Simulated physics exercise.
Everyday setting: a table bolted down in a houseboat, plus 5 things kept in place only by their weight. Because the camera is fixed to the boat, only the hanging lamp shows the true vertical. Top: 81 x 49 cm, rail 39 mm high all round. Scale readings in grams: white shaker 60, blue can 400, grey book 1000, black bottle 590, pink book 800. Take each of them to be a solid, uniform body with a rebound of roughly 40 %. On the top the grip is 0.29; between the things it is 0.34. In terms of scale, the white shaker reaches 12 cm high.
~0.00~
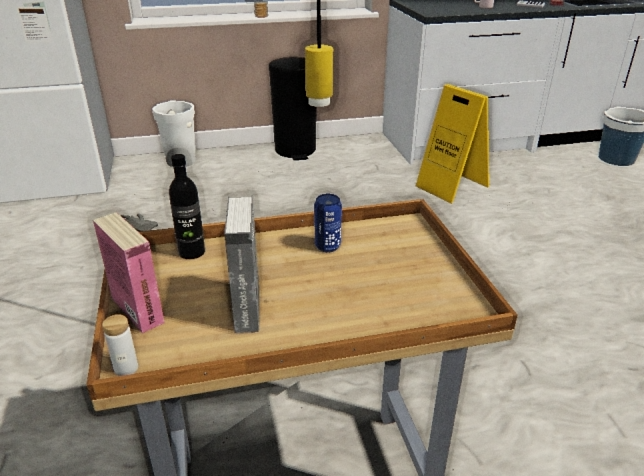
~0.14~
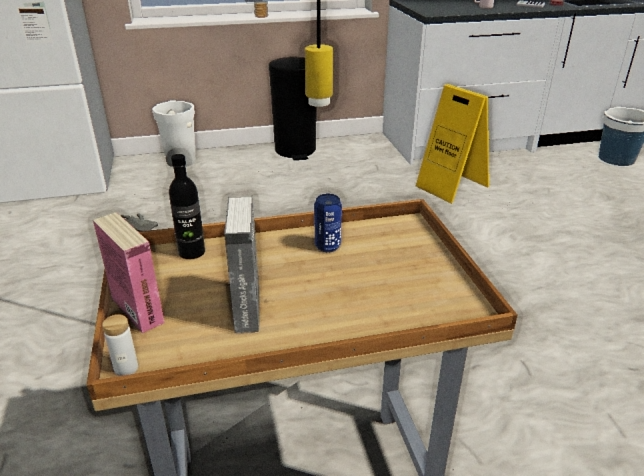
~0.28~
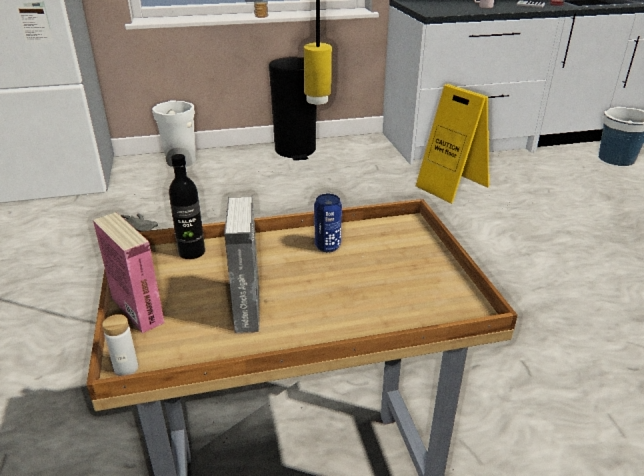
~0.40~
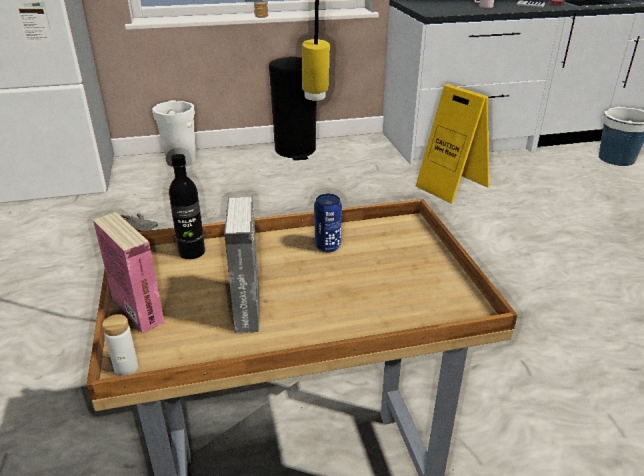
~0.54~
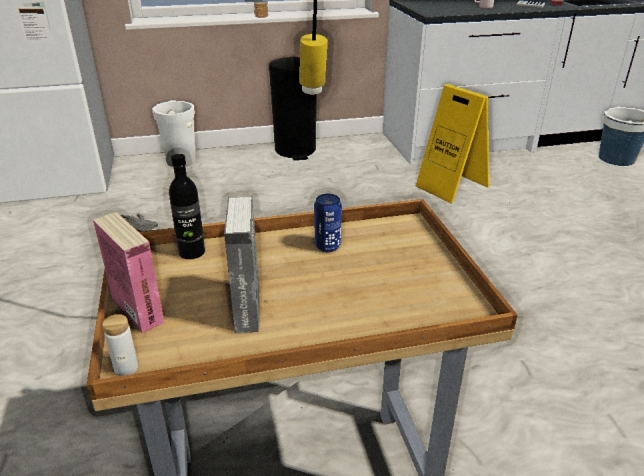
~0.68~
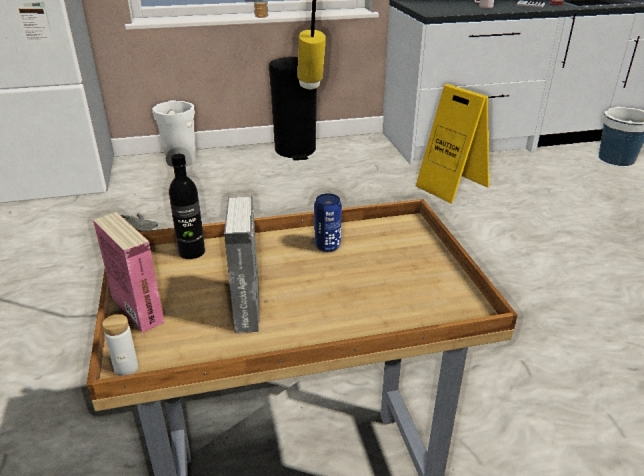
A wooden table holding books, a bottle and a can stays still as a hanging yellow lamp drifts slightly left.
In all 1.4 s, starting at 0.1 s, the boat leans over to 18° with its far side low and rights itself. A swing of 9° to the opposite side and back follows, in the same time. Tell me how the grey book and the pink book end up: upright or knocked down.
Grey book - upright; pink book - upright.
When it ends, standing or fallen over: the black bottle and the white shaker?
Final state - black bottle: Goes over; white shaker: Remains on its base.
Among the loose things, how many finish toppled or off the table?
Tally: 1.
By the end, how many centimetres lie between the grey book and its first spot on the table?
About 2 cm.
After 1.18 s, heel 8°, far side down; black bottle now off the table; pink book moved 2 cm near (130, 267); grey book moved 2 cm near (243, 259).
After 1.58 s, boat level; pink book moved 2 cm near (130, 267); grey book moved 2 cm near (243, 259); white shaker moved 2 cm.
After 1.78 s, heel 3°, near side down; pink book moved 2 cm near (130, 267); grey book moved 2 cm near (243, 259); white shaker moved 2 cm.
After 2.18 s, heel 9°, near side down; pink book moved 2 cm near (130, 267); grey book moved 2 cm near (243, 259); white shaker moved 2 cm.
In the end (3.4 s), off the table and tipped over, black bottle; the other 4 under 5 cm from the start. At the end, from the last picture's camera, grey book near (243, 259), pink book near (130, 267).
